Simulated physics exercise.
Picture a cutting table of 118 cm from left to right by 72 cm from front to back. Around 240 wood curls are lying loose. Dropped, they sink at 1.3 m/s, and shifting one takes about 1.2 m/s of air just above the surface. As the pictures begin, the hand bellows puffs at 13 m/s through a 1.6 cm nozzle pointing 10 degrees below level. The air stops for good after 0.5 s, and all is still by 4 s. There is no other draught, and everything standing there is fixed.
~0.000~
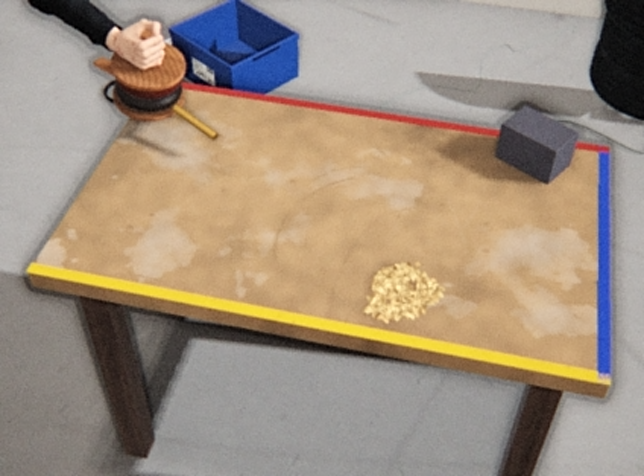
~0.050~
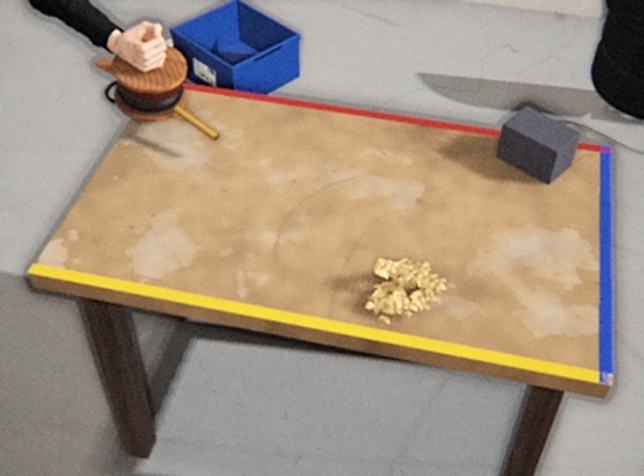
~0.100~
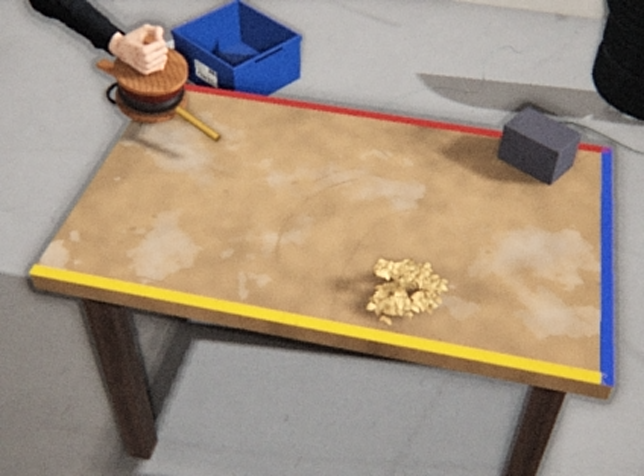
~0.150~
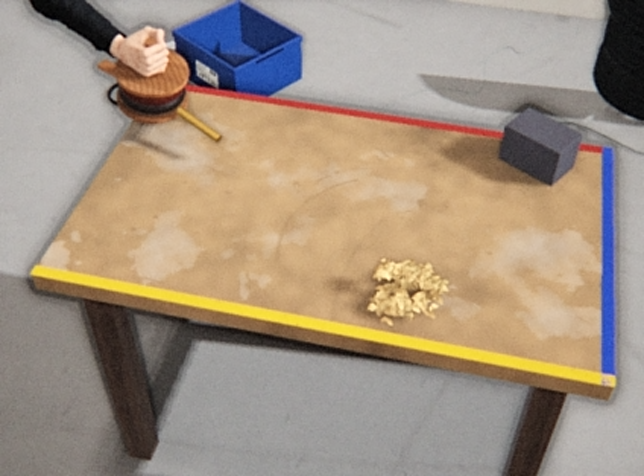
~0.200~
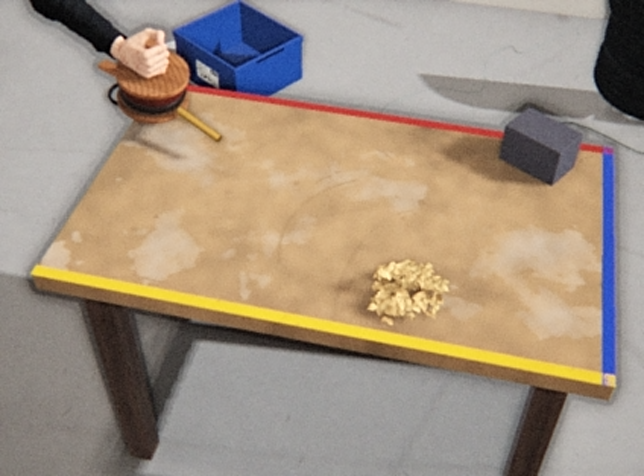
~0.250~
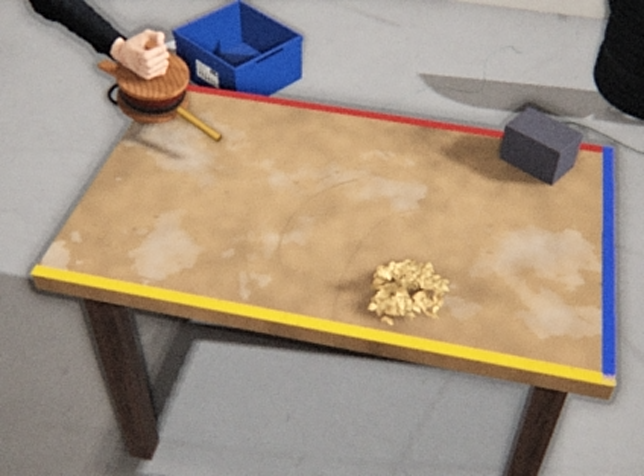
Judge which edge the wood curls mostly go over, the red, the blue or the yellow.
Most go over the yellow edge.
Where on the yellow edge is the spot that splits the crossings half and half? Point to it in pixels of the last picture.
Around (486, 362).
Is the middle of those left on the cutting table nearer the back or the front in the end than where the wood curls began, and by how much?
The middle moved forwards, roughly 10 cm.
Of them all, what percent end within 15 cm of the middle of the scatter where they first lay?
Roughly 30 in a hundred.
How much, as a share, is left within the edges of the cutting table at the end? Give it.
My guess is near 40 per cent.
After 0.8 s, 0 % are over the red edge, 12 % over the yellow edge and 0 % over the blue edge; the middle of those left on the top is near (458, 333); 7 % are gone or lie where they will stay.
After 1.3 s, 0 % are over the red edge, 49 % over the yellow edge and 5 % over the blue edge; the middle of those left on the top is near (449, 333); 80 % are gone or lie where they will stay.
After 2.2 s, 0 % are over the red edge, 49 % over the yellow edge and 7 % over the blue edge; the middle of those left on the top is near (449, 333); 100 % are gone or lie where they will stay.
After 4.0 s, at the end, 0 % are over the red edge, 49 % over the yellow edge and 7 % over the blue edge; the middle of those left on the top is near (449, 333).
